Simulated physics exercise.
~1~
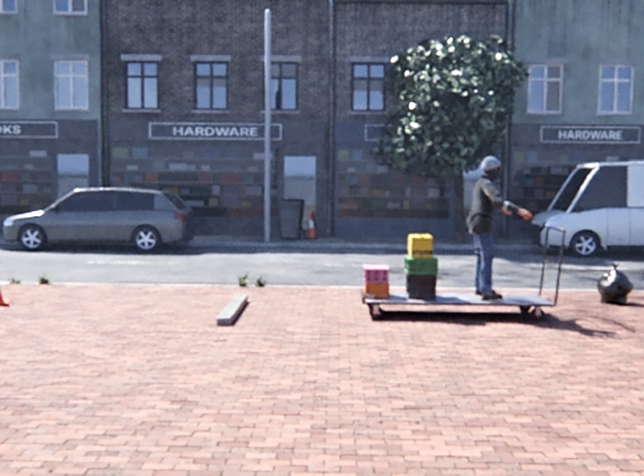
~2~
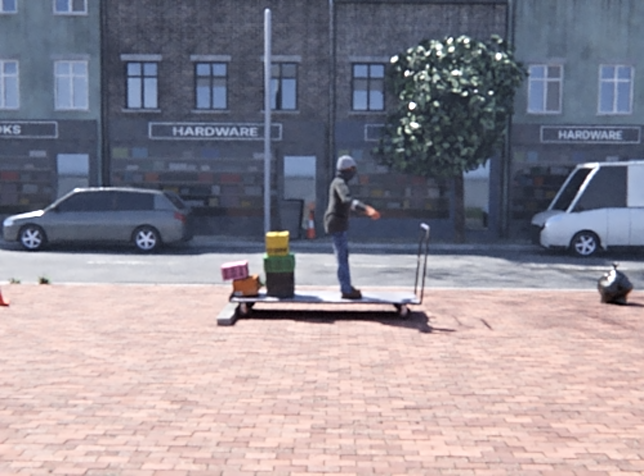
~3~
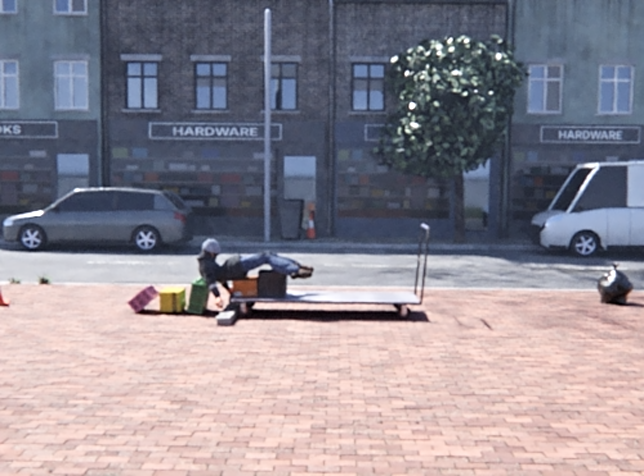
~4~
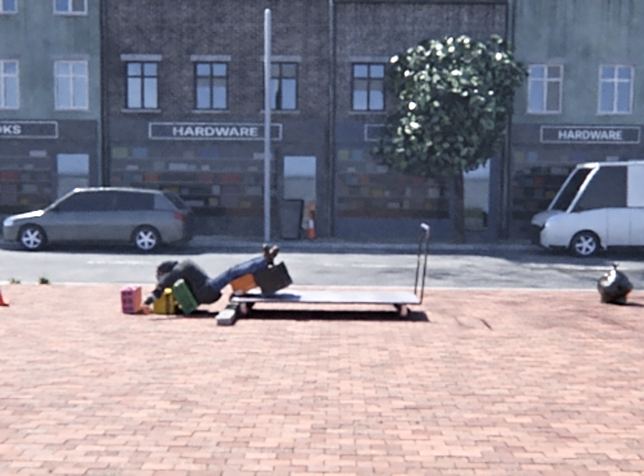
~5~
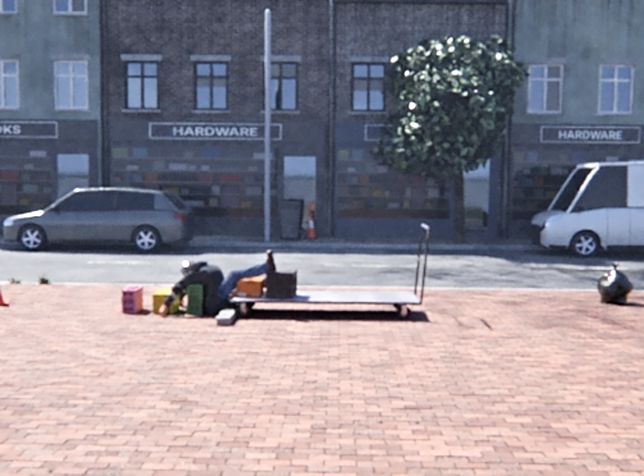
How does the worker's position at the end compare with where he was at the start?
At the start he was standing upright on the trolley on the right side of the view. By the end he was sprawled low, farther left, off the trolley's front edge among the fallen crates.
A worker standing on a flat trolley rolled left until it stopped dead at a low kerb, pitching him and several colourful crates over the front. He ended up slumped on the bricks among them, with an orange and a black crate still aboard.
